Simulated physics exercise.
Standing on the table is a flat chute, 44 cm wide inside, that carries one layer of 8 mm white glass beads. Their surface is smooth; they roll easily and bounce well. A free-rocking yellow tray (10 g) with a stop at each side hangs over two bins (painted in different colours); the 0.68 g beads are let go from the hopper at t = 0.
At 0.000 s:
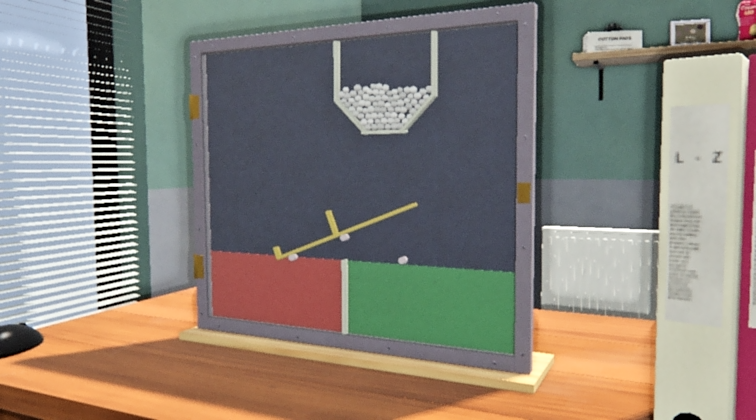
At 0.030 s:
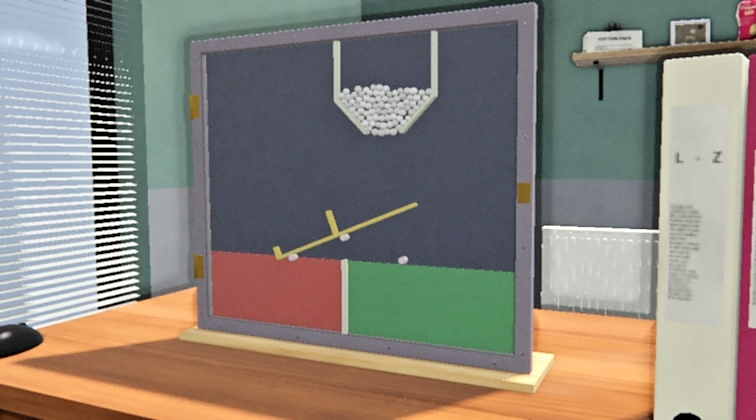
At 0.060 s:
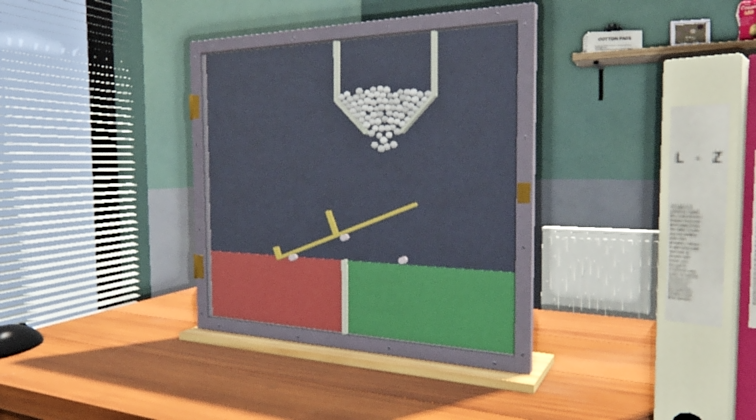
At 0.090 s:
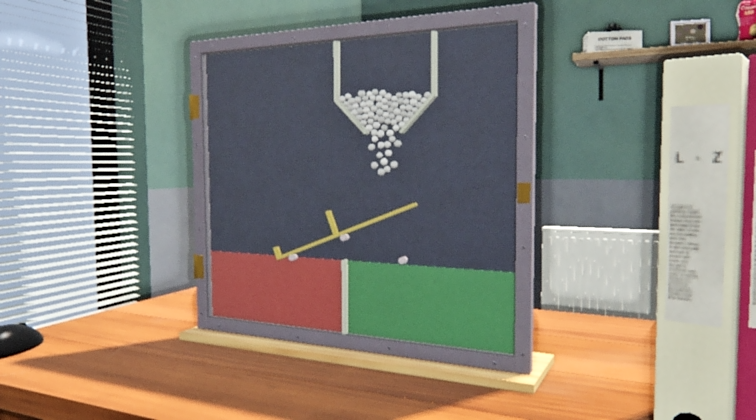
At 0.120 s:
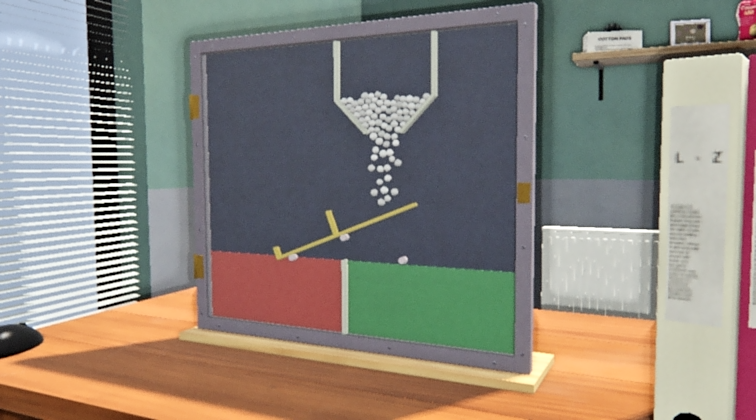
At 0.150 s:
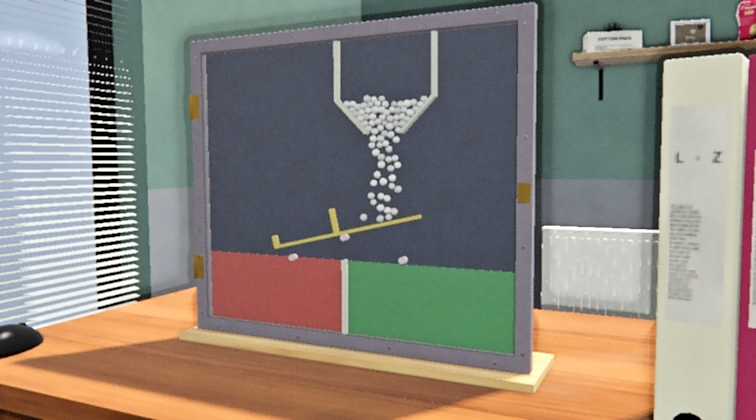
A flat, grey-framed upright case with a dark backing stands on a wooden desk, seen from slightly to one side by a still camera, with blinds at left and binders at right. Inside, a hopper of white beads hangs above a slanted yellow tray, over a red bin at left and a green one at right. Beads pour down in a lengthening stream, reach the tray, and its right side dips slightly.
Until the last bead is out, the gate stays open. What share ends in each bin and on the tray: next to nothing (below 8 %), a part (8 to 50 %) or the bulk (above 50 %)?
As I see it, red bin will catch nearly none; green bin will catch the greater part; tray will catch nearly none.
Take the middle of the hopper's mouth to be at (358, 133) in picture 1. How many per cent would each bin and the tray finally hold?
Final per cent - red bin: 0, green bin: 85, tray: 15.
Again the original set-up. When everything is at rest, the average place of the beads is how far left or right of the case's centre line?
14 cm right.
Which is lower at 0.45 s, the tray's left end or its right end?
Low end: Right.
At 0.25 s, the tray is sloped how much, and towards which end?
15°, right end low.
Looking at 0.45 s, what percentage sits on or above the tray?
I'd put it at close to 50 in a hundred.
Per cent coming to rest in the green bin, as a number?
My guess would be some 100 in a hundred.
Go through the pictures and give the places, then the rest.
In the first picture, gate shut, about 80 beads in the hopper; its mouth (366, 133) to (402, 131); tray left end down 21°; its ends (279, 258) and (414, 205), top of its upright wall (329, 212); pivot (344, 238); stops (293, 257) and (403, 260); a lip at the left end; red bin (275, 291), green bin (428, 306).
In the second picture, 2 out; lowest bead (381, 133); tray left end down 21°.
In the third picture, 9 out; lowest bead (381, 149); tray left end down 21°.
In the fourth picture, 16 out; lowest bead (381, 172); tray left end down 21°.
In the fifth picture, 23 out; lowest bead (381, 202); tray left end down 21°.
In the sixth picture, 32 out; lowest bead (380, 219); tray left end down 13°; its ends (277, 247) and (418, 217), top of its upright wall (332, 210).
By 0.25 s 80 % have left the hopper; tray right end down 17°; on or over it 70 %, past it to the left 0 %, to the right 5 %.
By 0.80 s 100 % have left the hopper; tray right end down 17°; on or over it 10 %, past it to the left 0 %, to the right 90 %.
Settled by 1.7 s, red bin 0 %, green bin 100 %, tray 0 %; tray left end down 21°.
